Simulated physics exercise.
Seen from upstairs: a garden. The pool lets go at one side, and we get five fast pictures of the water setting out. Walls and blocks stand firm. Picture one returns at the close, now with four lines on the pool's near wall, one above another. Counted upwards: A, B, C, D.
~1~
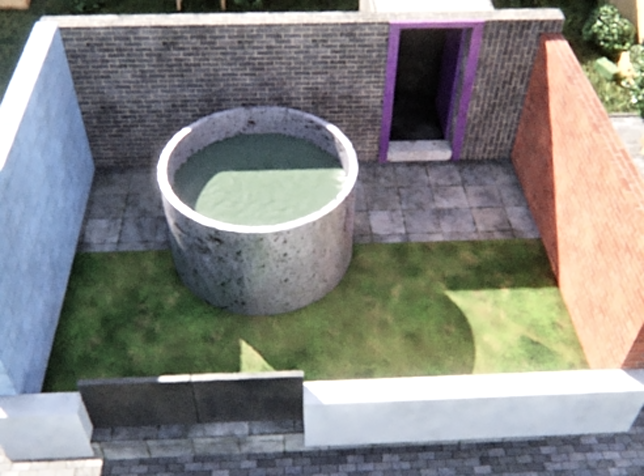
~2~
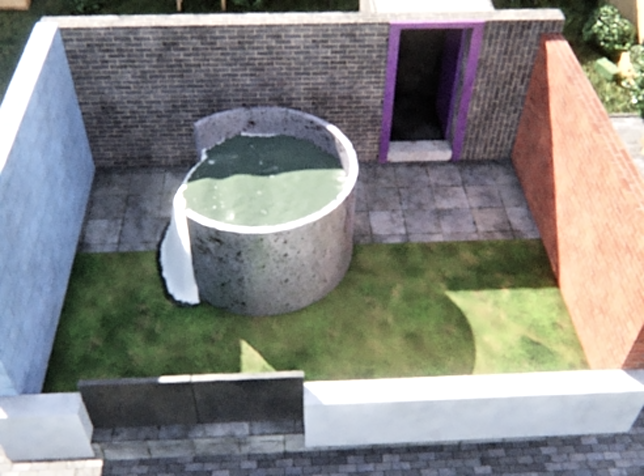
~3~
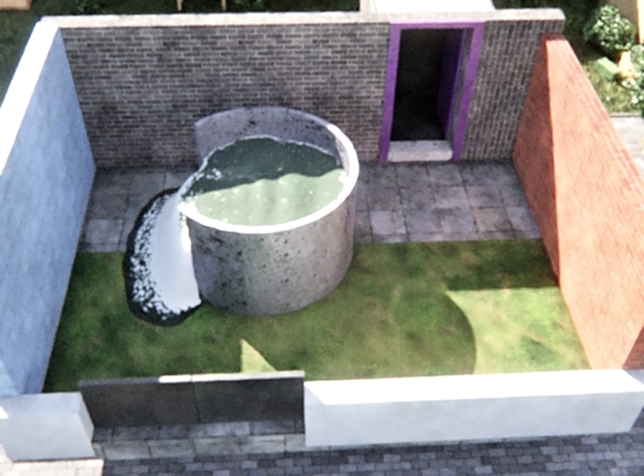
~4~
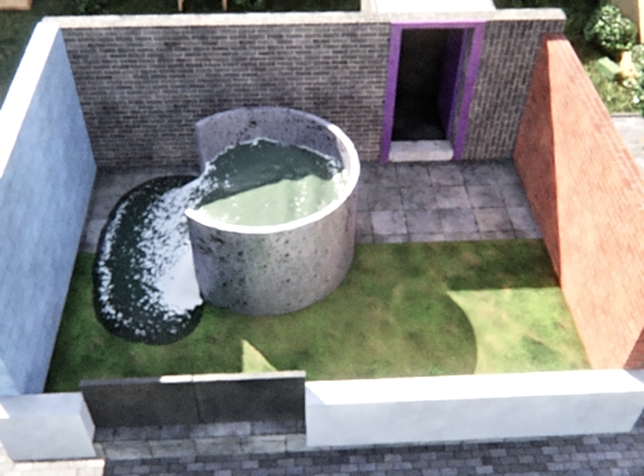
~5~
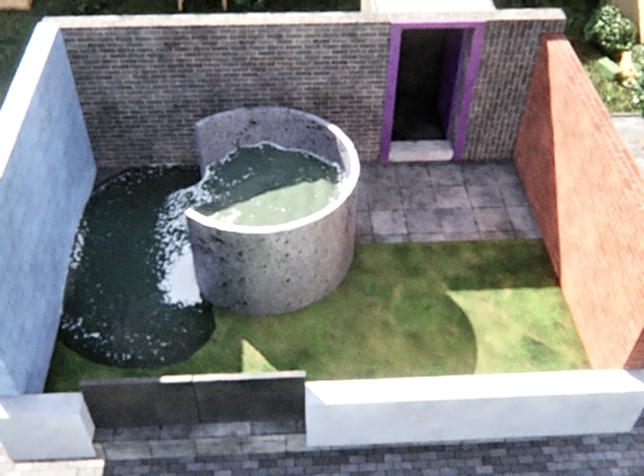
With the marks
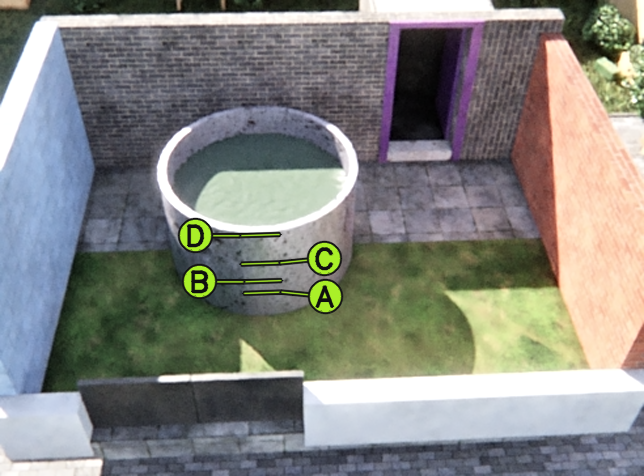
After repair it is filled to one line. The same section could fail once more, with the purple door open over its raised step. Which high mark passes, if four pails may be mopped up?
I would pick level C.
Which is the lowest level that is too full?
D it is.
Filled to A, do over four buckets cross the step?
No, that is safe.
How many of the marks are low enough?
Three.
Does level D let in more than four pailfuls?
Yes.
On the marked copy, A at (262, 292); B at (262, 281); C at (261, 263); D at (259, 235); from the bottom up A, B, C, D.
Choosing A, nothing gets over.
Choosing B, nothing gets over.
Choosing C, a splash gets over, under a bucket.
Choosing D, about 10 bucketfuls get in.
